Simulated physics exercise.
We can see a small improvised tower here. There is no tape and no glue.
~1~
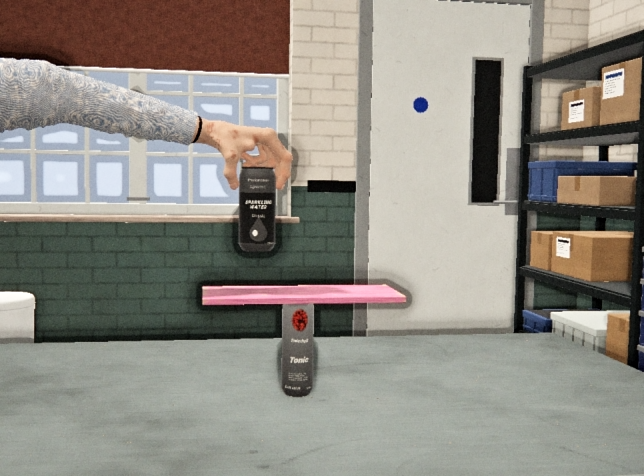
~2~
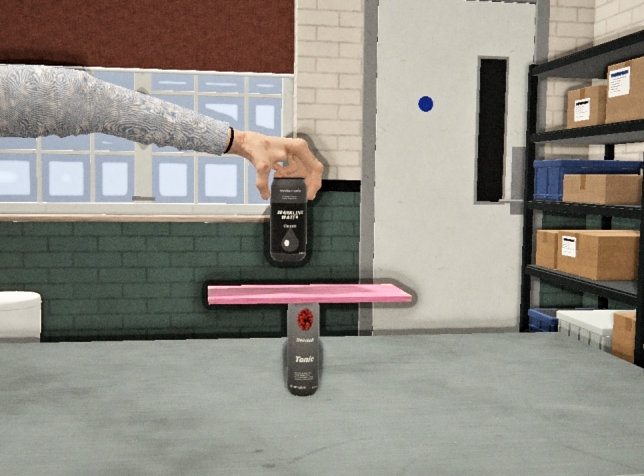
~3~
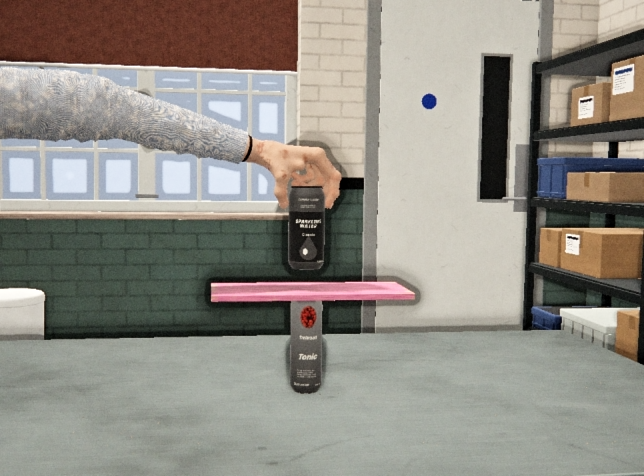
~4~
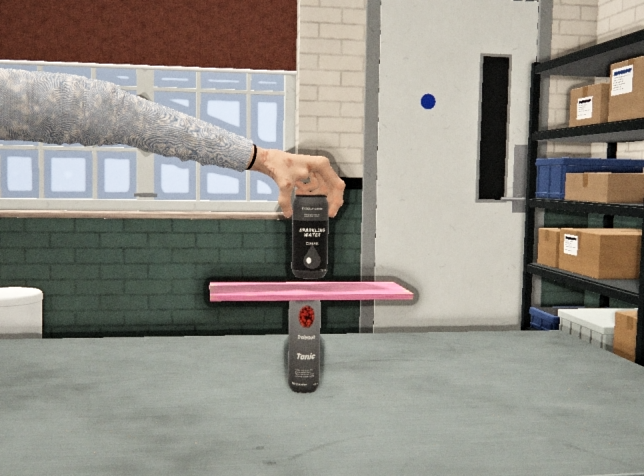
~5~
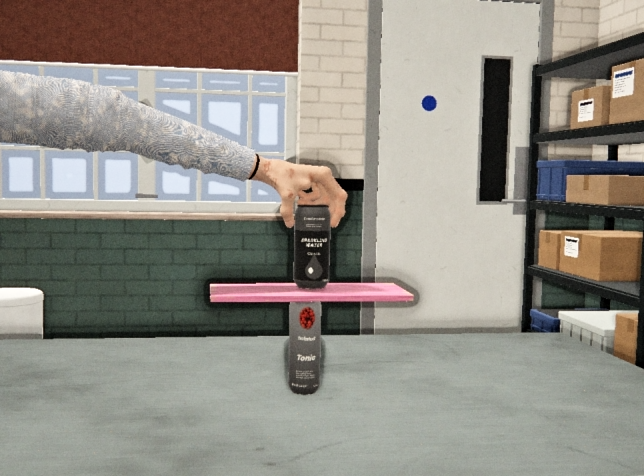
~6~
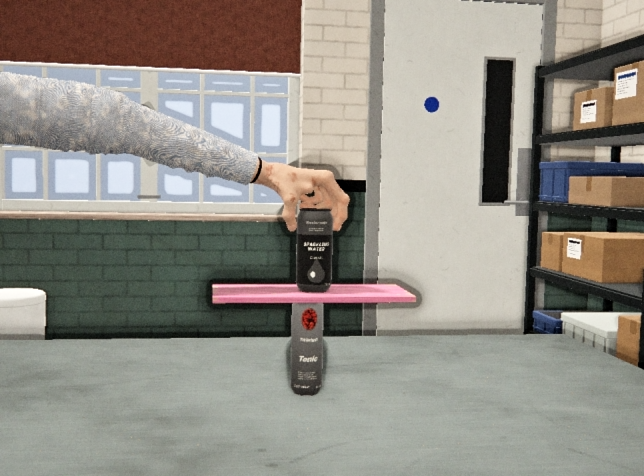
A hand in a grey sleeve moving a black can slightly right and lowering it onto a pink board atop another can.
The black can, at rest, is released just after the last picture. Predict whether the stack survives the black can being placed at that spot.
Watch - it survives it nicely.
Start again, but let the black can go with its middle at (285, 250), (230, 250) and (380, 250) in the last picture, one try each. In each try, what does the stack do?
Try 1: Stands; try 2: Topples; try 3: Topples.
Then, 0.10 s after the last picture, nothing has stirred.
Then, 0.40 s after the last picture, black can resting near (314, 251).
At rest, all 3 in place. Seen from the same camera at the end, black can near (314, 251). The stack keeps its balance.
